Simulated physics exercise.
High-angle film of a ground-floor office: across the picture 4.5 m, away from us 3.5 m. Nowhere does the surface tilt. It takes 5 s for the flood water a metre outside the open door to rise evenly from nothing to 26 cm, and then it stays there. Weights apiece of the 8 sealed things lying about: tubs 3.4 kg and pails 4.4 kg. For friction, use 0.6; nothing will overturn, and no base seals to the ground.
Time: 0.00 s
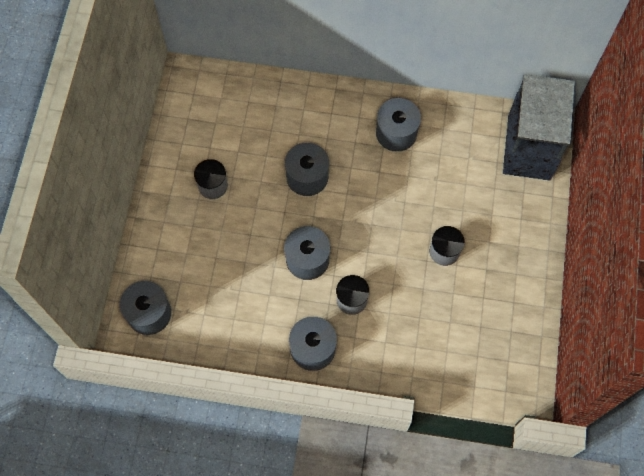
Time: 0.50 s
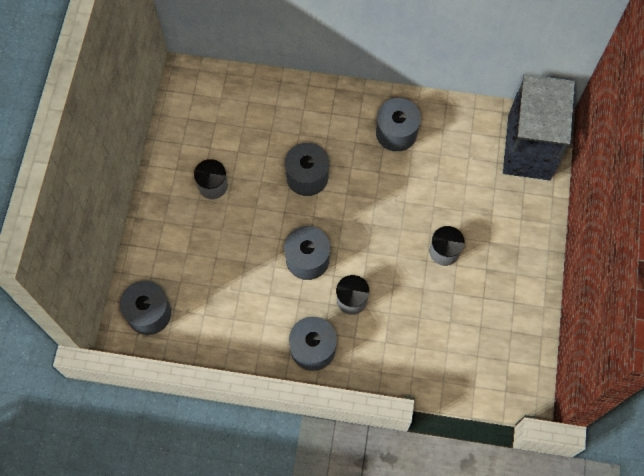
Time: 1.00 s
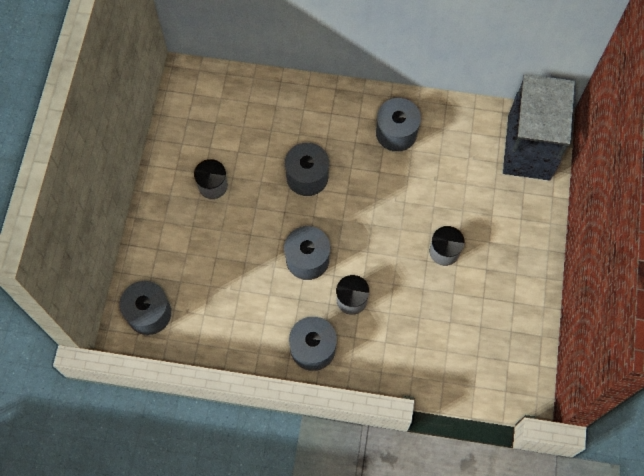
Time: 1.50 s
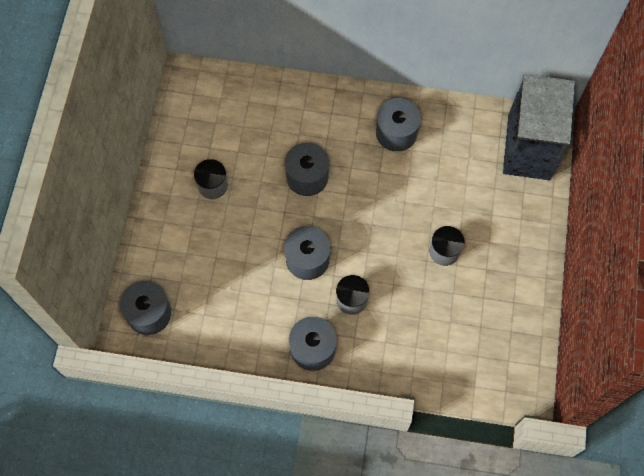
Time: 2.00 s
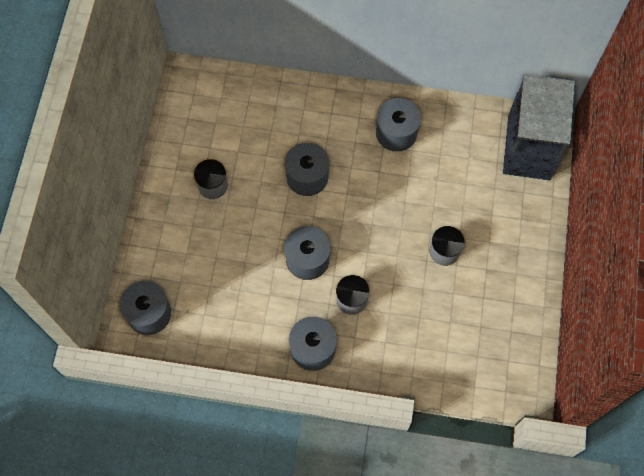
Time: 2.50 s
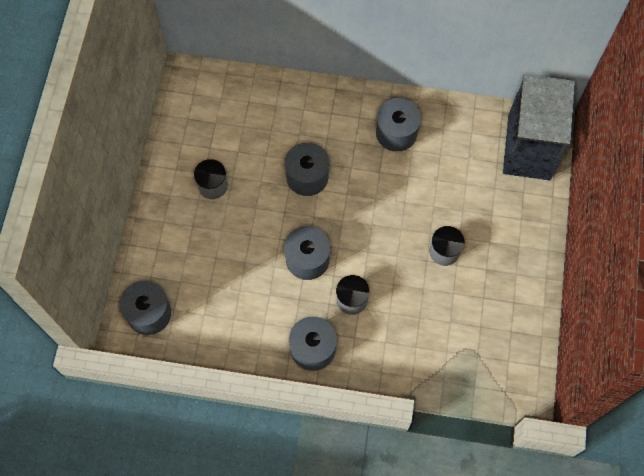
Water spreading across the ground outside a tiled, walled room, then entering through the doorway, while dark tubs and pails stand still.
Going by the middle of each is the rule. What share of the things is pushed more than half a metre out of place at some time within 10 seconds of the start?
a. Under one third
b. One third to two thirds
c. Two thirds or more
Option b: One third to two thirds.
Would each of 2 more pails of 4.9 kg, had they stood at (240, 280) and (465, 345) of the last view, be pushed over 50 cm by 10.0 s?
Well, the first one stays inside the mark, and the second tops the mark.
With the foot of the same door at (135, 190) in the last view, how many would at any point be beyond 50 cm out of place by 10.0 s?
Result: 7 of them.
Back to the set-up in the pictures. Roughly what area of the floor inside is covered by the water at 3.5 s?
I'd estimate close to 2.5 m2.
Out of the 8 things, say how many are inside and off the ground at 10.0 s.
The number is 6.
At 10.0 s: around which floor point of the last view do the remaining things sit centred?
They're centred close to (233, 243).
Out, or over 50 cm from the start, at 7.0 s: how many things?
Result: 2.
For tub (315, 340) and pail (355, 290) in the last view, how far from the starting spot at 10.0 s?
In that order: 0 cm, 10 cm.
After 3.5 s 0 of 8 are over 50 cm from their spots; 0 afloat.
After 4.5 s 0 of 8 are over 50 cm from their spots; 0 afloat.
After 7.0 s 2 of 8 are over 50 cm from their spots; 2 afloat.
After 10.0 s 3 of 8 are over 50 cm from their spots, and 3 have been at some point; 6 afloat.
